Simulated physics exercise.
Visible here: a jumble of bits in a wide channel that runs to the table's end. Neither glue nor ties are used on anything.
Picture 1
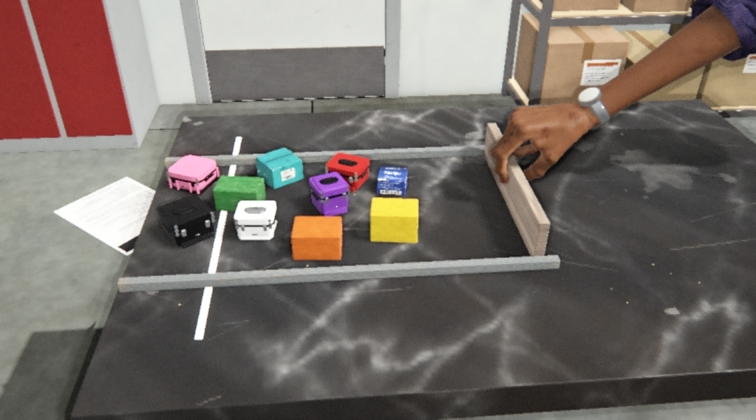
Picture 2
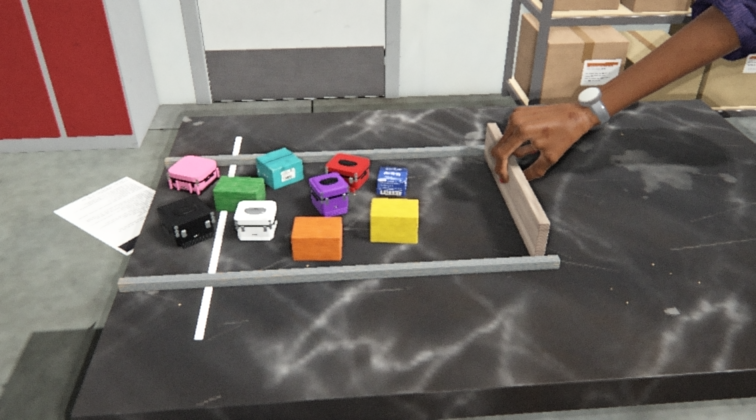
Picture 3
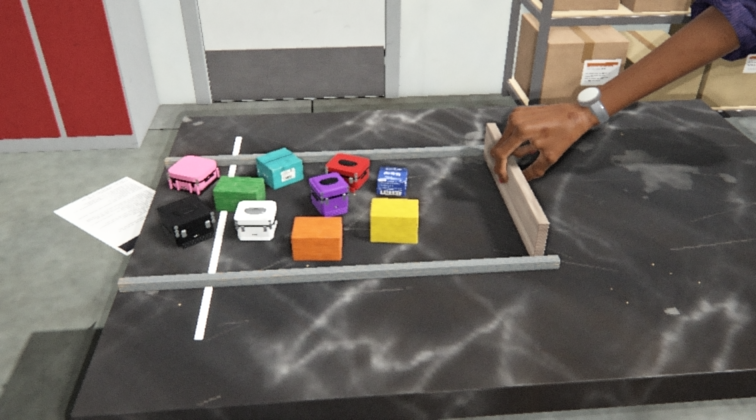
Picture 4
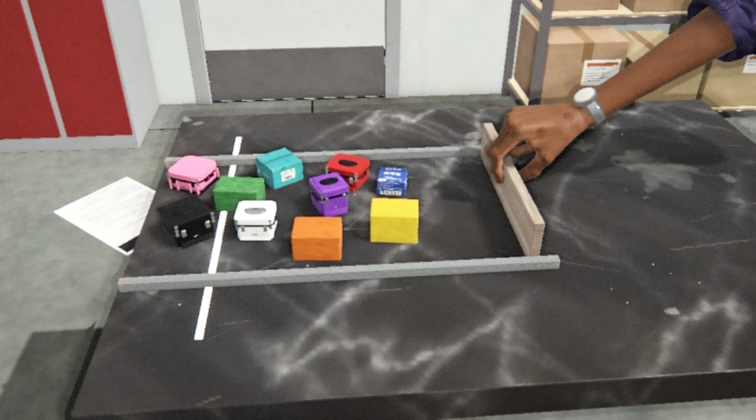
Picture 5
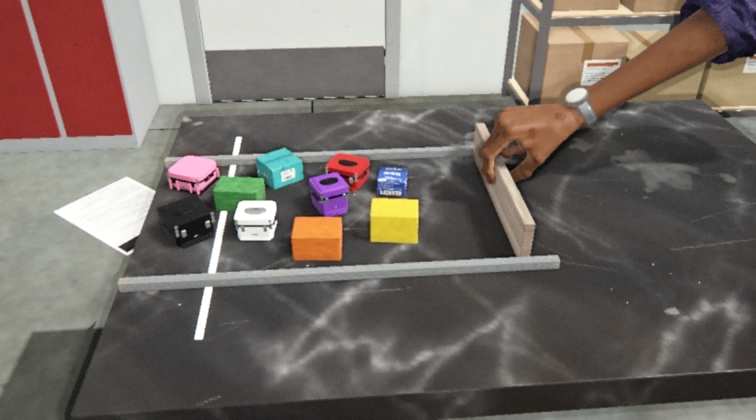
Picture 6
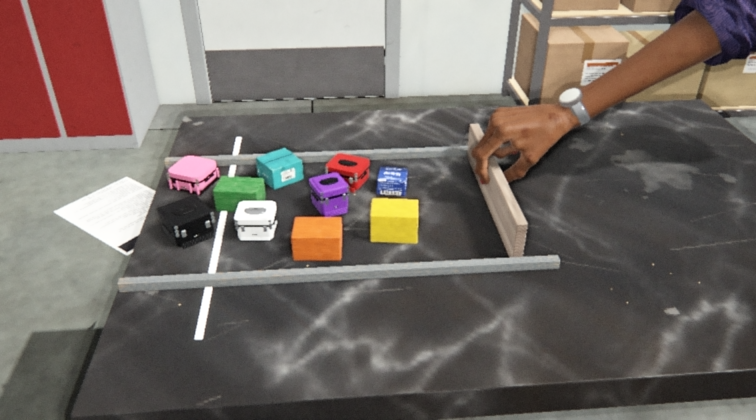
A dark-skinned hand wearing a pale watch grips a wooden board at the right of a channel on a black marbled table, seen from above at an angle. Between grey rails sit pink, black, teal, red, purple and white cases, with green, orange, yellow and blue blocks, near a white tape line at left. The board stays still, then slides slightly left, touching nothing, while the view remains fixed.
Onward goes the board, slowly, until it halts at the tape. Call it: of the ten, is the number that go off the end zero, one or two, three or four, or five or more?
One or two go off.
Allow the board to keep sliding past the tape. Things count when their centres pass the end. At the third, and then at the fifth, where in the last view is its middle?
At (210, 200) for the third, at (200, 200) for the fifth.
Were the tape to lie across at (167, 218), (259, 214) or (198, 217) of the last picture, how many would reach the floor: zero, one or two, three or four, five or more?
For each place: At least five; no fall at all; either three or four.
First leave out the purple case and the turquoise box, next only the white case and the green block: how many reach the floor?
That gives 1 in the first case, then 1 in the second.
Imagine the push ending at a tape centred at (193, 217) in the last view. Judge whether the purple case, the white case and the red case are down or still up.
In order, the purple case keeps its spot, then the white case goes off the edge, then the red case keeps its spot.
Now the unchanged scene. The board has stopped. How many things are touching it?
In contact: 4.
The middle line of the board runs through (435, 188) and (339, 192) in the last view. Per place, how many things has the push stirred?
By then 0, and later 6.
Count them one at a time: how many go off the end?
Exactly 2.
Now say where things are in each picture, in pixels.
Pink case (194, 175); black case (187, 221); green block (240, 194); board (512, 185); tape (223, 216), in the first picture.
Black case (187, 222); red case (348, 173), in the second picture.
Green block (240, 194); purple case (329, 194), in the third picture.
Pink case (194, 176); yellow block (394, 221), in the fourth picture.
Black case (187, 222); board (499, 185), in the fifth picture.
Pink case (194, 176); black case (187, 222); green block (240, 194); board (493, 185); tape (223, 216), in the sixth picture.
Early on, none off yet; pink case at rest near (194, 176); black case at rest near (187, 222); green block at rest near (240, 194).
Finally, the number that fall off is one or two; lost, black case and pink case.
